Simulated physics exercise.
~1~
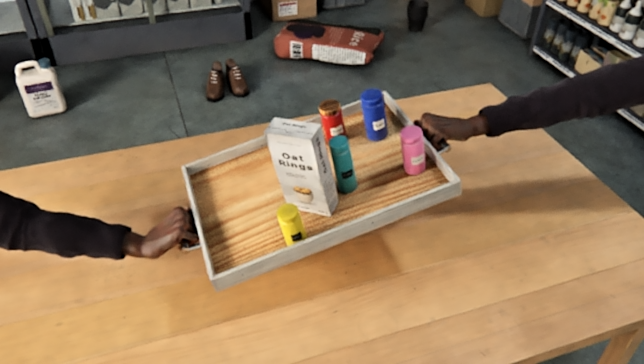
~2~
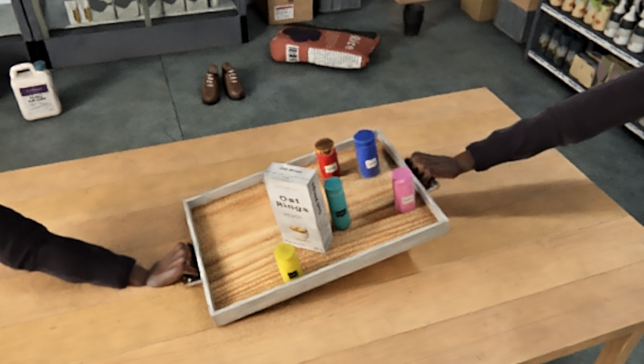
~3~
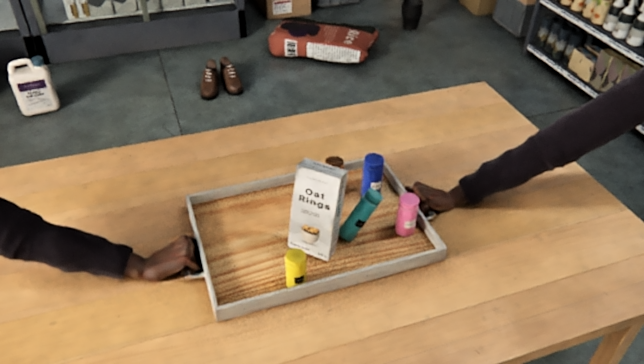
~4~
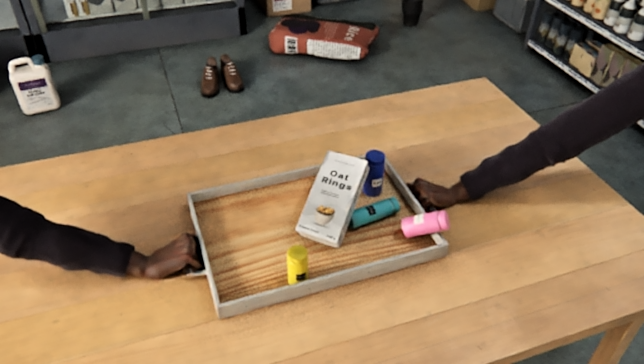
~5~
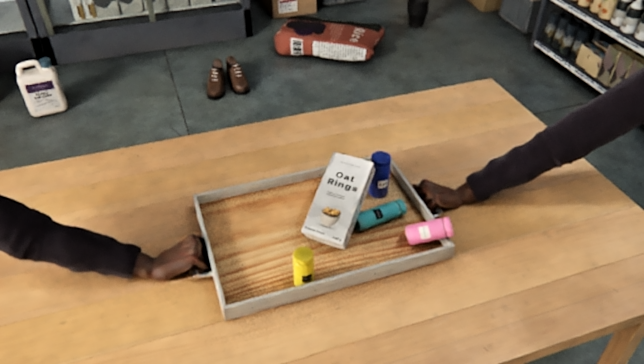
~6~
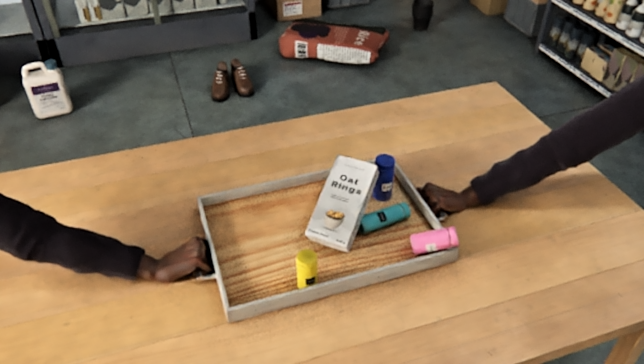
In this clip, two hands lower a tilted tray of shakers and a white Oat Rings packet flat onto a wooden table; the packet, turquoise shaker and pink shaker topple and stay lying over, while the yellow and blue shakers remain upright.
